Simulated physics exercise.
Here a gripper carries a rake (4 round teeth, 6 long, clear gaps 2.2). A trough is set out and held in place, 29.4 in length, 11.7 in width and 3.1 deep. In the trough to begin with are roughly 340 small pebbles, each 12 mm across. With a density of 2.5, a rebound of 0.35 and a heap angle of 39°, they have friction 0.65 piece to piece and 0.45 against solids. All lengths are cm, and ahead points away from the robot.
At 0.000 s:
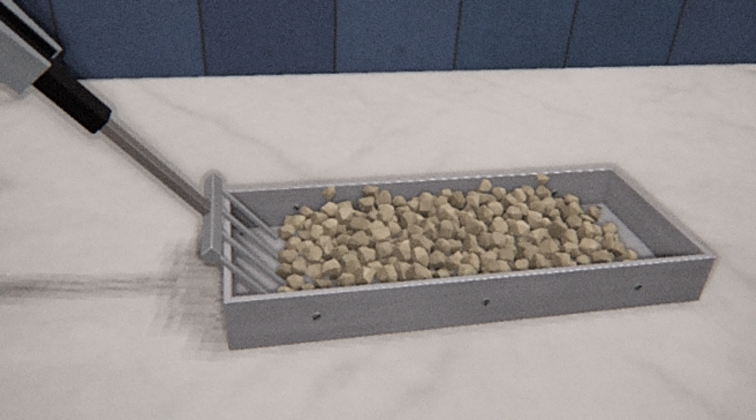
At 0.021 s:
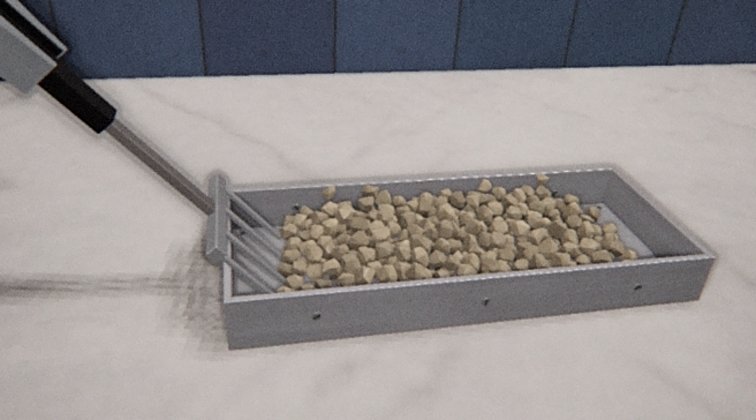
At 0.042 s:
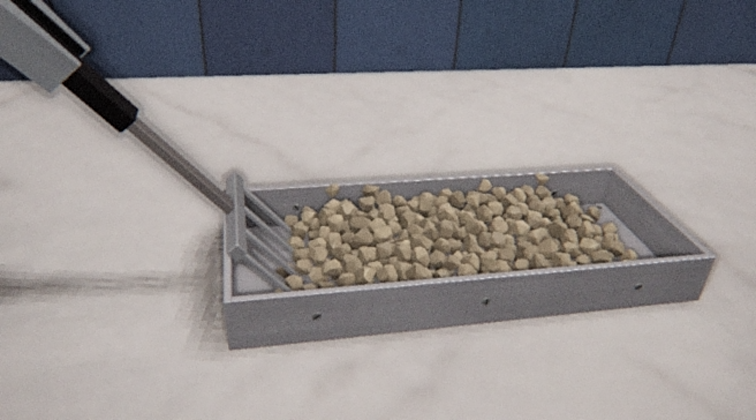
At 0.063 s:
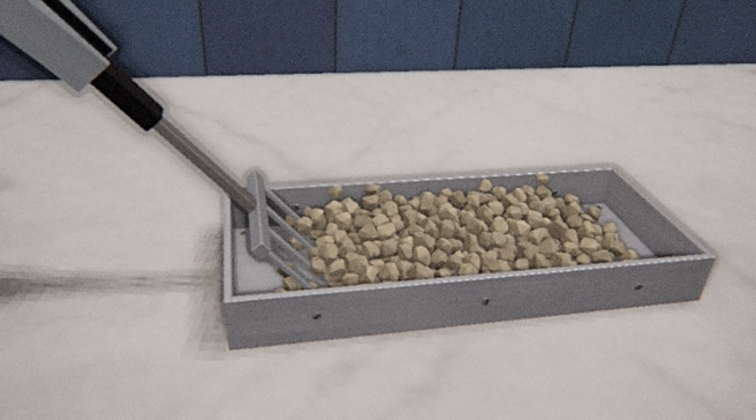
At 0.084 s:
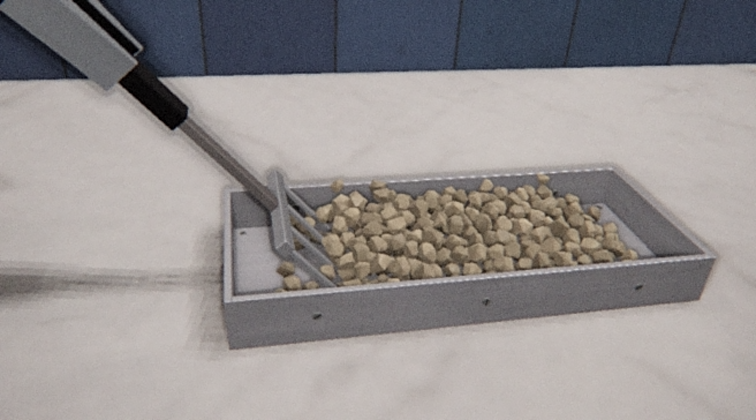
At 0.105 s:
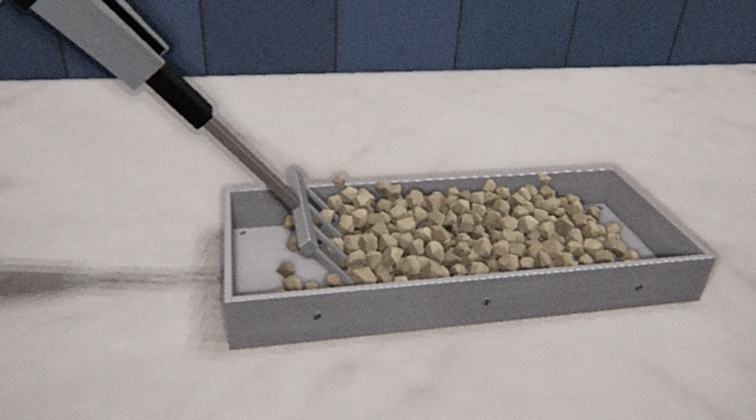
A robotic arm holding a grey rake drew its teeth rightward through the tan pebbles in a long grey trough, bunching some ahead while a few slipped behind, leaving the left end mostly bare.
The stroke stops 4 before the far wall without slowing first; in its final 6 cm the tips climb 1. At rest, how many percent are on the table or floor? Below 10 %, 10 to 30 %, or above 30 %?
10 to 30 %.
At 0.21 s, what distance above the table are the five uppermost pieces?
They are around 5 cm above the table.
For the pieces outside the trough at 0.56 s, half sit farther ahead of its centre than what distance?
That works out to about 16 cm.
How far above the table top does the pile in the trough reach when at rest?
5.5 cm, roughly.
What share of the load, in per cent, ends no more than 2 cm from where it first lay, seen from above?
About 10 percent.
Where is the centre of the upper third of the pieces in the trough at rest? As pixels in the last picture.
I'd put it at about (615, 209).
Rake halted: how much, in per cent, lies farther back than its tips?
Some 55 %.
By 0.21 s, sloping 50°, highest piece 5 above the table; 344 in the trough.
By 0.31 s, sloping 50°, highest piece 7 above the table; 343 in the trough, 1 in flight or on the tool.
By 0.56 s, sloping 50°, highest piece 5 above the table; 297 in the trough, 42 on the table or floor, 5 in flight or on the tool.
By 1.26 s, sloping 50°, highest piece 5 above the table; 297 in the trough, 46 on the table or floor, 1 in flight or on the tool.
Final count, 297 in the trough, 46 on the table or floor, 1 in flight or on the tool. That is 13 % on the table or floor.
